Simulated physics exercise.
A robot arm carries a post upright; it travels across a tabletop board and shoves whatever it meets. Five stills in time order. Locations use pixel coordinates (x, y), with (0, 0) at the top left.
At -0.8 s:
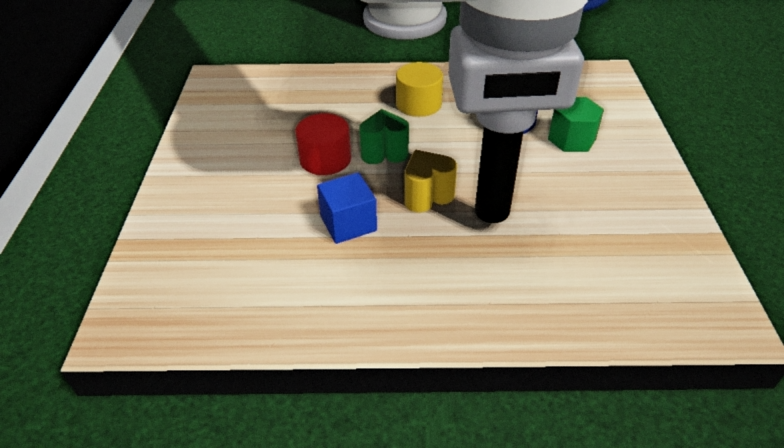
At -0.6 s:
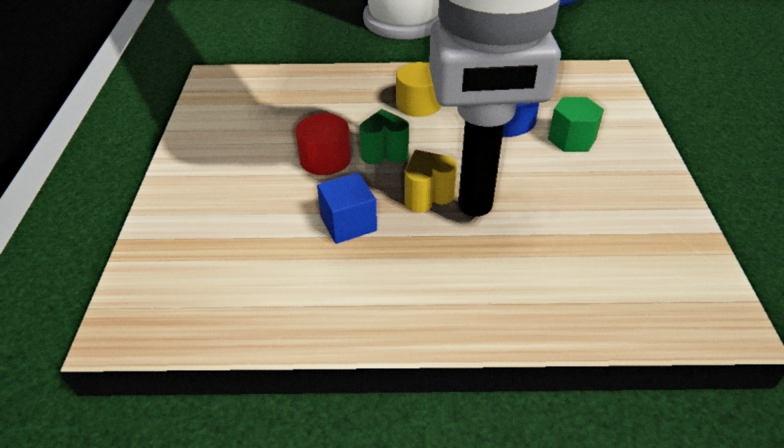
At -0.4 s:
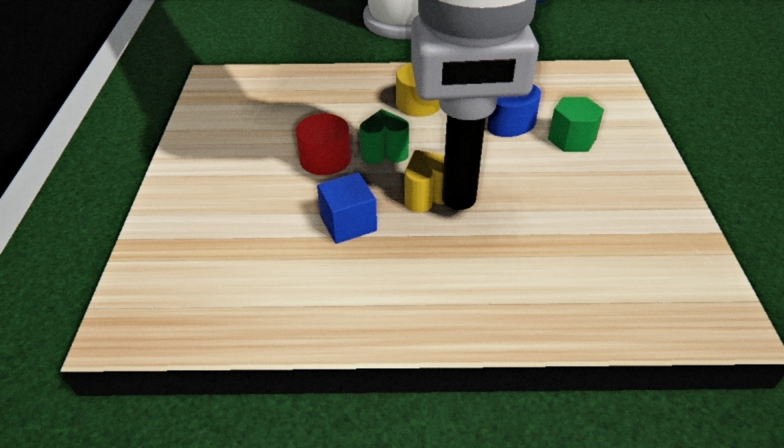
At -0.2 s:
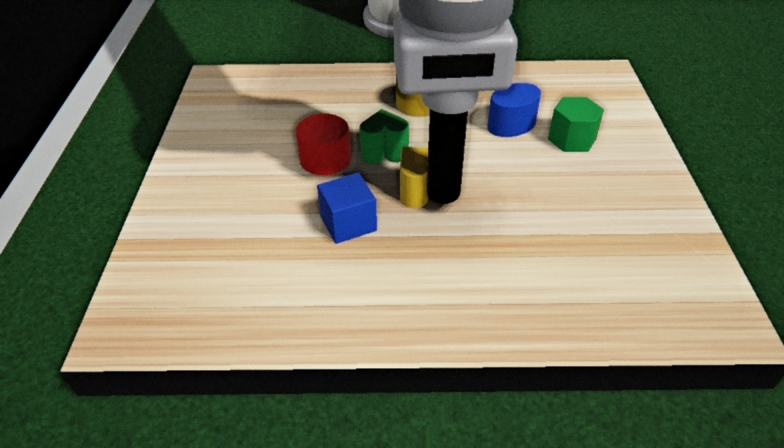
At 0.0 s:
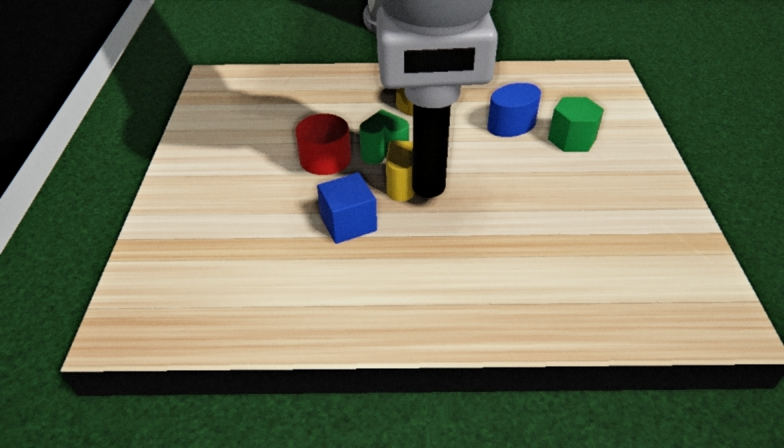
The clip opens on a wooden board of colored blocks, with a robot arm's black post just right of a yellow heart-shaped block. The arm slides the post left, uncovering a blue block behind it, then nudges the yellow block slightly left toward the green heart-shaped block as the others stay still.
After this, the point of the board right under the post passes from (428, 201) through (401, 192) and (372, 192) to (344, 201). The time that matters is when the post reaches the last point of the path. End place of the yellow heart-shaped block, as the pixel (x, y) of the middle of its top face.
At the end it should sit near (363, 140).
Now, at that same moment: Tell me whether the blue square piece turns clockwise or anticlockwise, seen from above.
Viewed from overhead, the blue square piece winds up turned anticlockwise.
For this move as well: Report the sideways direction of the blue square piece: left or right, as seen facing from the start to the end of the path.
Answer: Left.
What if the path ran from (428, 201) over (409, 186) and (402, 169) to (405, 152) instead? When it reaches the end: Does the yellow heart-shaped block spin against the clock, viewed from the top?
Going by the path, yes.
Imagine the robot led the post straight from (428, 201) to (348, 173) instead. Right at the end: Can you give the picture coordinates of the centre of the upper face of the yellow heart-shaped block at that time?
It is going to be at (347, 123).
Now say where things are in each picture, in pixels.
In the first frame, post tip (492, 213); block tops, red disc (322, 128); blue square piece (346, 191); green heart-shaped block (384, 122); yellow heart-shaped block (429, 164).
In the second frame, post (475, 207); blocks unchanged.
In the third frame, post (459, 200); blocks unchanged.
In the fourth frame, post (443, 194); yellow heart-shaped block (421, 159).
In the fifth frame, post (429, 189); red disc (322, 128); blue square piece (346, 191); green heart-shaped block (384, 122); yellow heart-shaped block (408, 153).
On the path given first. Halfway along, post (385, 178); green heart-shaped block (379, 118), turned 25° clockwise; yellow heart-shaped block (372, 140), turned 15° clockwise.
At the end, post (343, 188); red disc in place; blue square piece (335, 201), turned 25° anticlockwise; green heart-shaped block (378, 118), turned 30° clockwise; yellow heart-shaped block (363, 140), turned 30° clockwise.
